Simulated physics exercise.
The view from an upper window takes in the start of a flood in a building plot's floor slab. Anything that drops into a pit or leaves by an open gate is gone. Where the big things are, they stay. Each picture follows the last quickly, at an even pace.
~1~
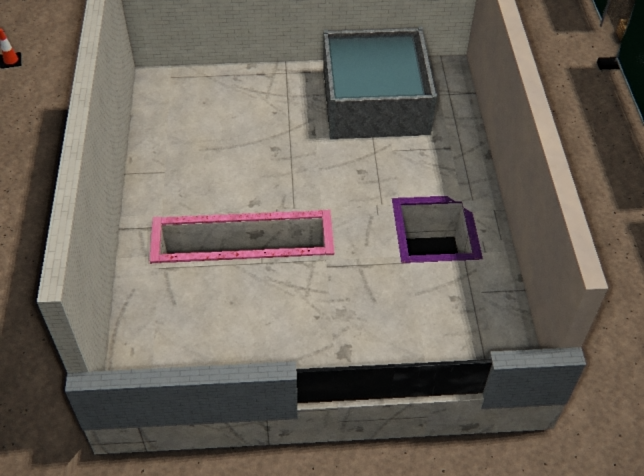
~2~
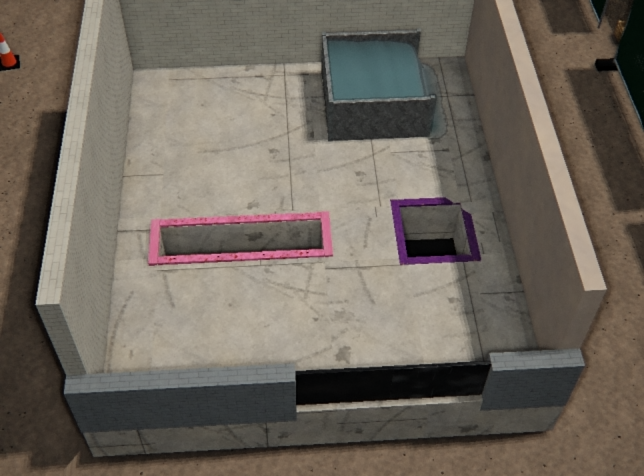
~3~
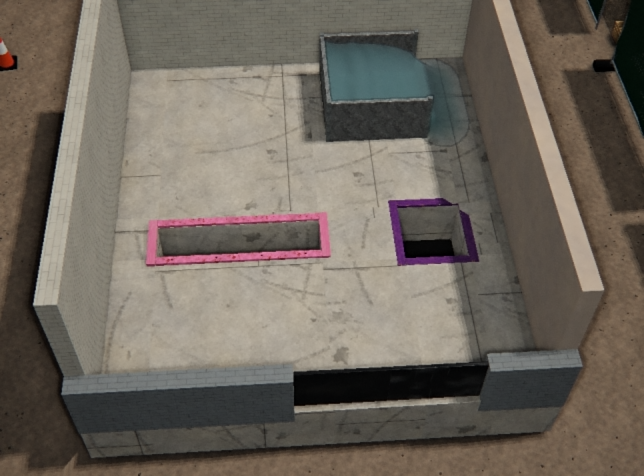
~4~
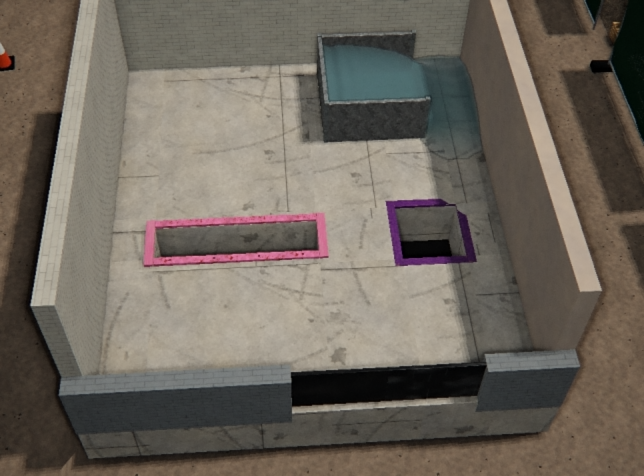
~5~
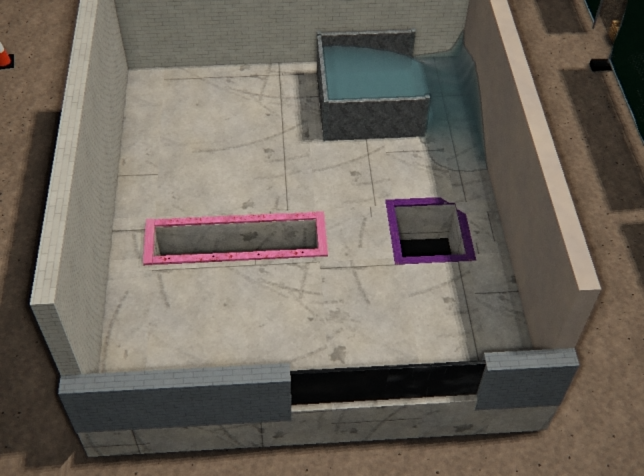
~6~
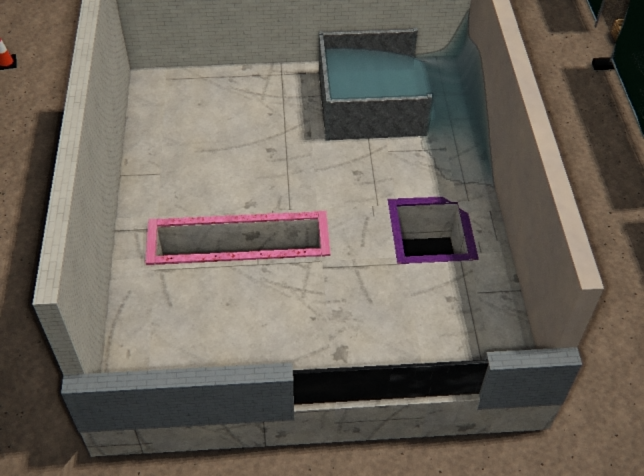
Water poured out of the right side of a raised gray tank at the back of a walled concrete floor, spread to the right-hand wall, then ran a short way along it toward the front.
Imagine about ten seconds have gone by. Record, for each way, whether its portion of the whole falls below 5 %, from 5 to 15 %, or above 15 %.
Recorded: The gate: Below 5 %; the pink pit: Below 5 %; the purple pit: Above 15 %.
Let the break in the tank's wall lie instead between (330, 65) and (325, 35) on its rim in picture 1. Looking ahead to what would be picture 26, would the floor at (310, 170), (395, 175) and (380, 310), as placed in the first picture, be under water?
Result, in sequence: Untouched by the flood; untouched by the flood; untouched by the flood.
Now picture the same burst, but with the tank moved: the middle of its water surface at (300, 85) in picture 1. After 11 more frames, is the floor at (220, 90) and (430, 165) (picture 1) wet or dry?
Untouched, swamped.
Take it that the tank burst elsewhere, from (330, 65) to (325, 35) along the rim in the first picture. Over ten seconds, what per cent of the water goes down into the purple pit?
Near 4 per cent for purple.
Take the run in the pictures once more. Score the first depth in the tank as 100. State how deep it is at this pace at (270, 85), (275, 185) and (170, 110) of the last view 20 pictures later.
I'd say around 2 per cent, then 0 per cent, then 2 per cent.
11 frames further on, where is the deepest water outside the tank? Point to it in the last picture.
Somewhere around pixel (426, 74).
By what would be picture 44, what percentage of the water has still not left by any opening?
Around 72 in a hundred.
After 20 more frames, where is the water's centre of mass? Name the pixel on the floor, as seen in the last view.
Centre: Close to (378, 142).
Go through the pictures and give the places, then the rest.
The first frame shows still water in the water tank at (378, 67).
In the second frame, the front is at a hidden place, out from the gap at (420, 91).
In the third frame, the front is at (438, 63), out from the gap at (417, 93).
In the fourth frame, water pours out at (415, 95) and has run to (459, 58).
In the fifth frame, water pours out at (414, 93) and has run to (486, 166).
In the sixth frame, water pours out at (416, 93) and has run to (493, 183).
A moment on, water covers 10 % of the floor; the gate 0 %, the pink pit 0 %, the purple pit 1 %.
Next, water covers 25 % of the floor; the gate 0 %, the pink pit 0 %, the purple pit 9 %.
Then, water covers 40 % of the floor; the gate 0 %, the pink pit 0 %, the purple pit 19 %.
Later, water covers 65 % of the floor; the gate 0 %, the pink pit 0 %, the purple pit 28 %.
In the end, water covers 75 % of the floor; the gate 0 %, the pink pit 0 %, the purple pit 36 %.
